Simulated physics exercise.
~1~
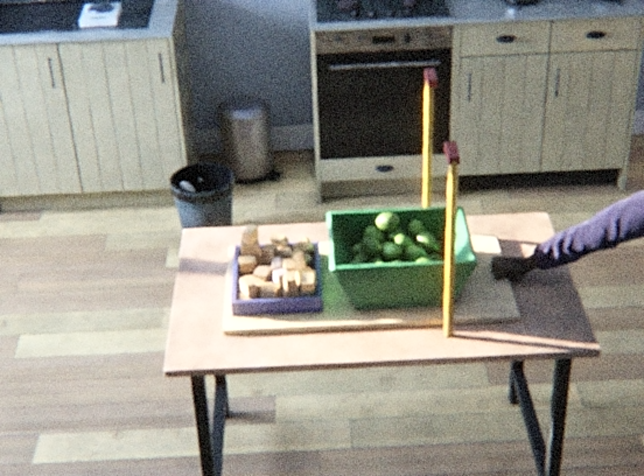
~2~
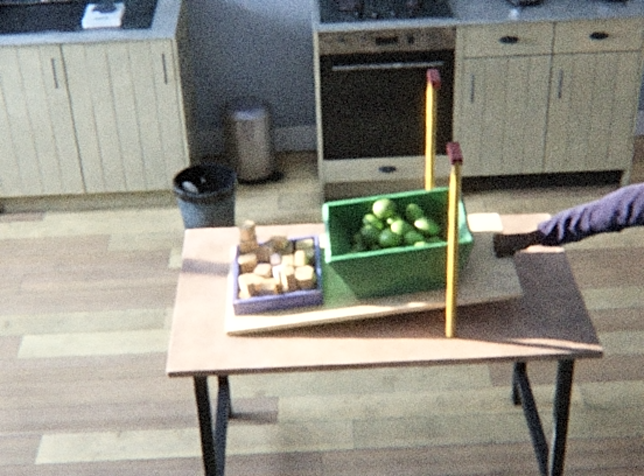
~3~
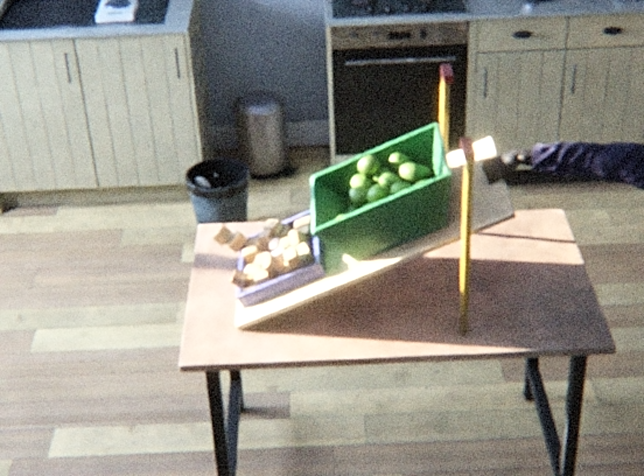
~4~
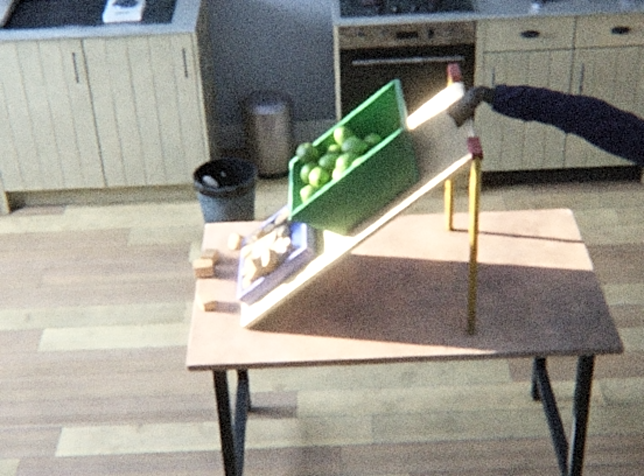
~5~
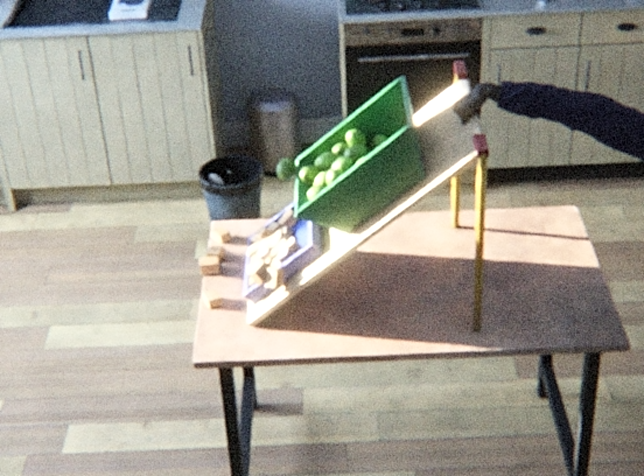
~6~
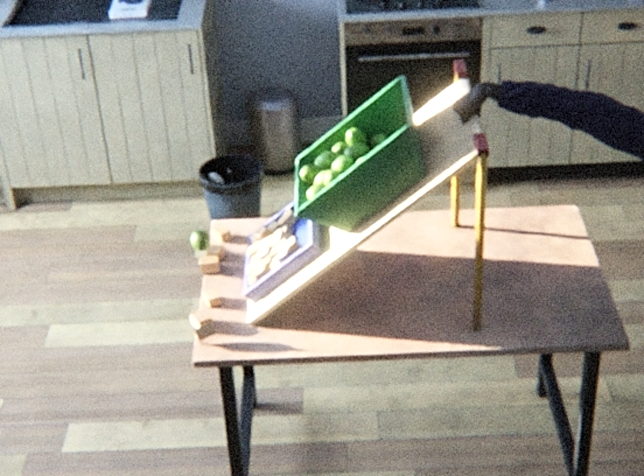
In a kitchen with pale wooden cupboards and an oven, a board lies on a table, carrying a low blue crate of wooden offcuts and a taller green crate of limes. A gloved hand at the right takes hold of the board's end and lifts it, slowly at first, then steeply. As the board tilts down to the left, blocks tumble over the blue crate's low end onto the tabletop. The board comes to rest at a steep slant by the tops of two yellow posts, and the hand stays on it. A single lime hops out and drops to the table's left edge among the spilled blocks, while the rest stay heaped in the green crate.
